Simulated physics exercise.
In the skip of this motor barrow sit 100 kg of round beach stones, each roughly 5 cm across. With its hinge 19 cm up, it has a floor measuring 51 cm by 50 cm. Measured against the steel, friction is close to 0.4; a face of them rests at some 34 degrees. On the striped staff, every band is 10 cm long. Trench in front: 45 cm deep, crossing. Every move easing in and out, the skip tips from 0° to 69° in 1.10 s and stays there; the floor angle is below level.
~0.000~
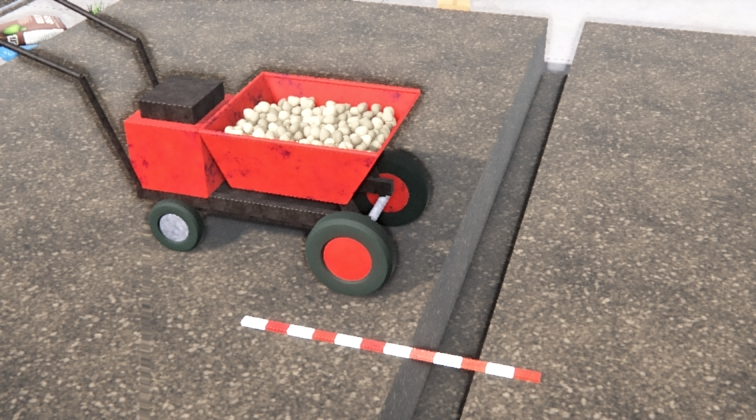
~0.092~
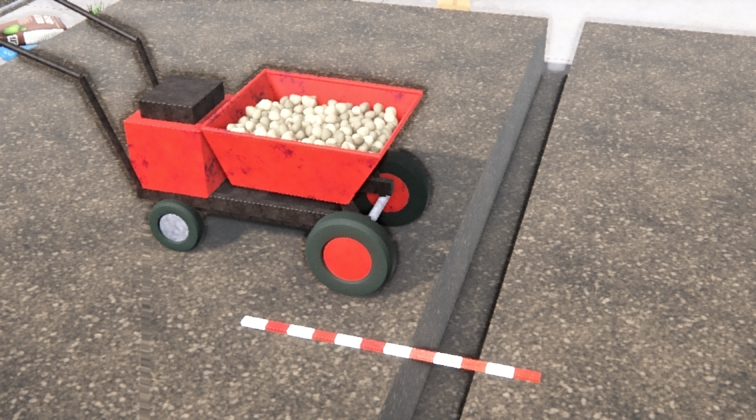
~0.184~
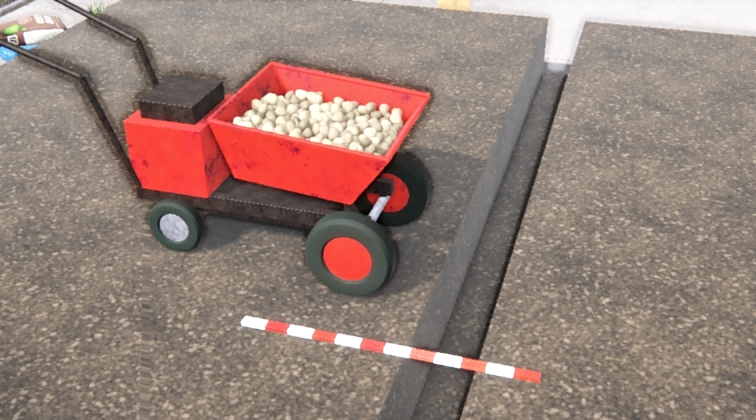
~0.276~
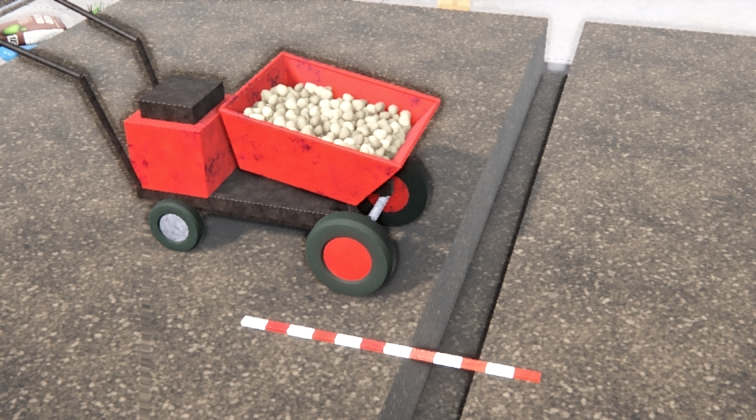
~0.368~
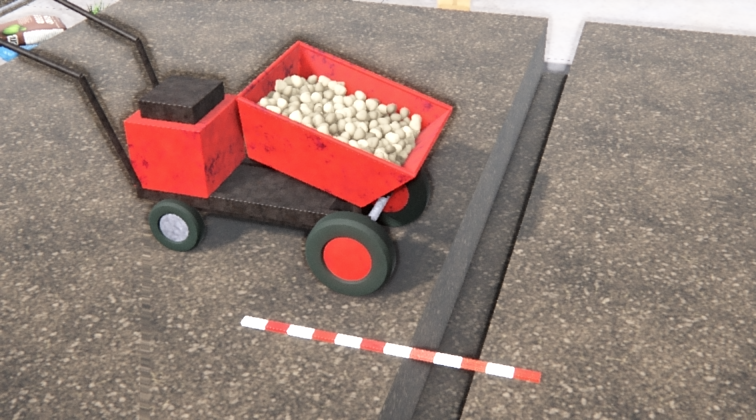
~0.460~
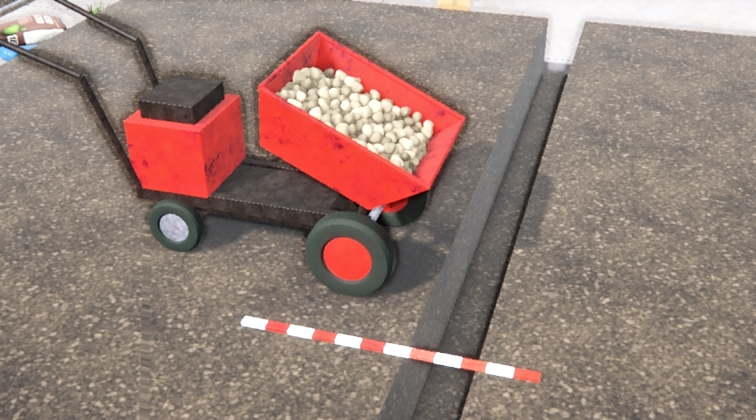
The clip shows a red motor barrow loaded with pale round stones, standing still on dark paving near a trench and a red-and-white striped staff, as its skip gradually tilts forward to the right, its rear end rising.
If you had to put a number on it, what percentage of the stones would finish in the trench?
I'd put it at about 42 percent.
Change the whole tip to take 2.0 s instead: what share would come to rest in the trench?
Something close to 50 per cent.
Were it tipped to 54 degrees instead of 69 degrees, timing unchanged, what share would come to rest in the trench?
In that case some 15 per cent.
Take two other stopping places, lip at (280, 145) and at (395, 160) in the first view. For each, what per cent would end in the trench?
Roughly 70 in a hundred, then 25 in a hundred.
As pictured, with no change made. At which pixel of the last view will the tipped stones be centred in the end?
Around (525, 280).
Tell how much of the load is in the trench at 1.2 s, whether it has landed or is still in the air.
By that moment, roughly 5 per cent of the load.
After 0.8 s the floor is at 58°; 100 % in the skip; the foremost stones are at (471, 219).
After 1.2 s the floor is at 69°; 68 % in the skip, 3 % in the trench, 28 % past the trench; the foremost stones are at (581, 294).
After 1.5 s the floor is at 69°; 37 % in the skip, 7 % in the trench, 57 % past the trench; the foremost stones are at (692, 322).
After 3.5 s the floor is at 69°; 0 % in the skip, 42 % in the trench, 58 % past the trench; the foremost stones are past the picture's edge.
